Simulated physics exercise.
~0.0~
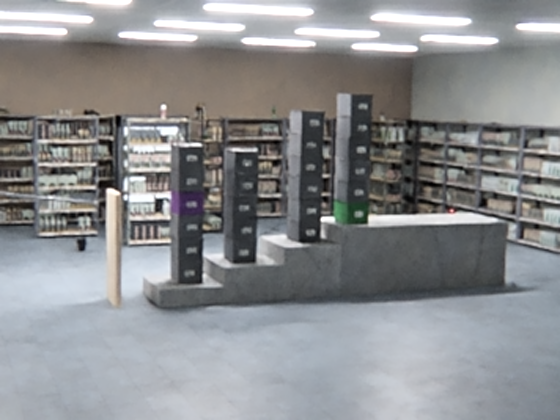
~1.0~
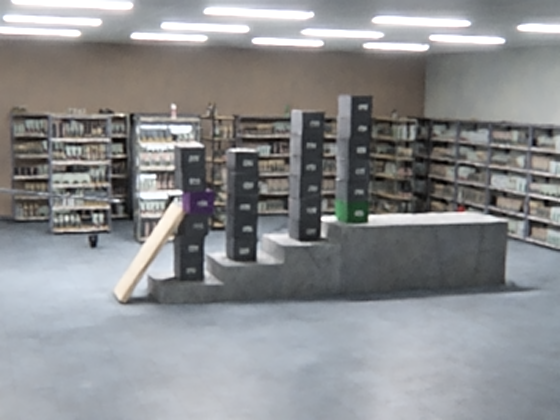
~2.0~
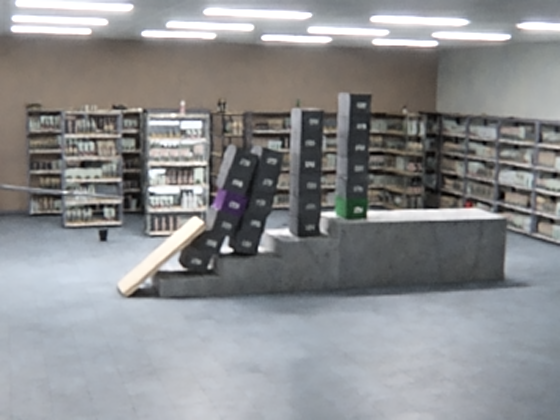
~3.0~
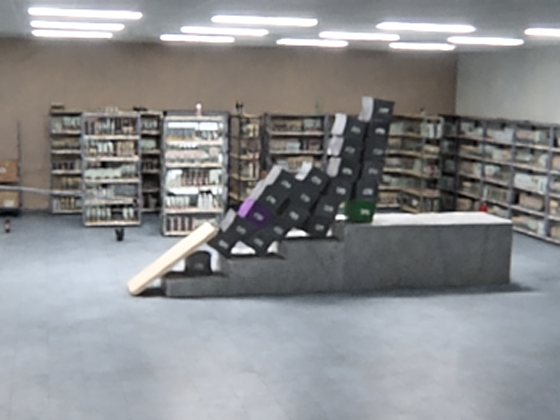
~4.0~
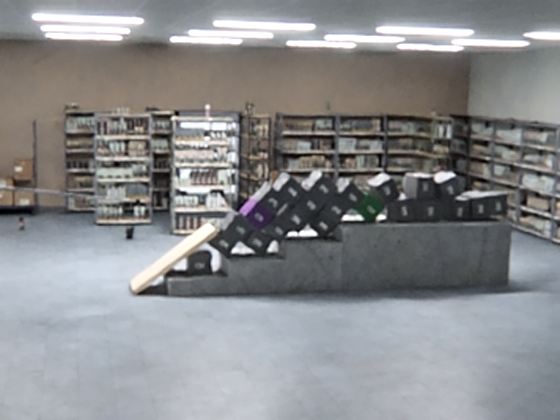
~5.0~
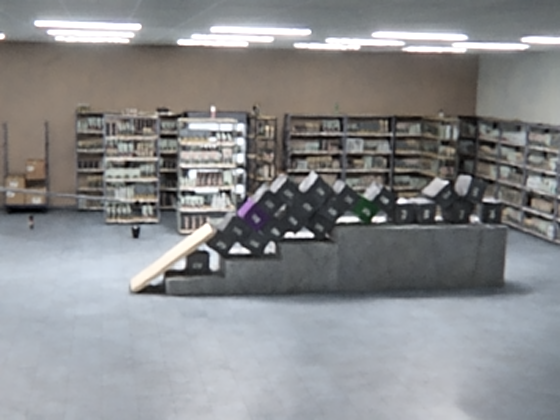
Four tall stacks of dark boxes on rising concrete steps toppled rightward one after another after a pale board tipped against the first, and most boxes ended up down, the purple and green ones slanted in a jumbled row with the board still leaning at the left.
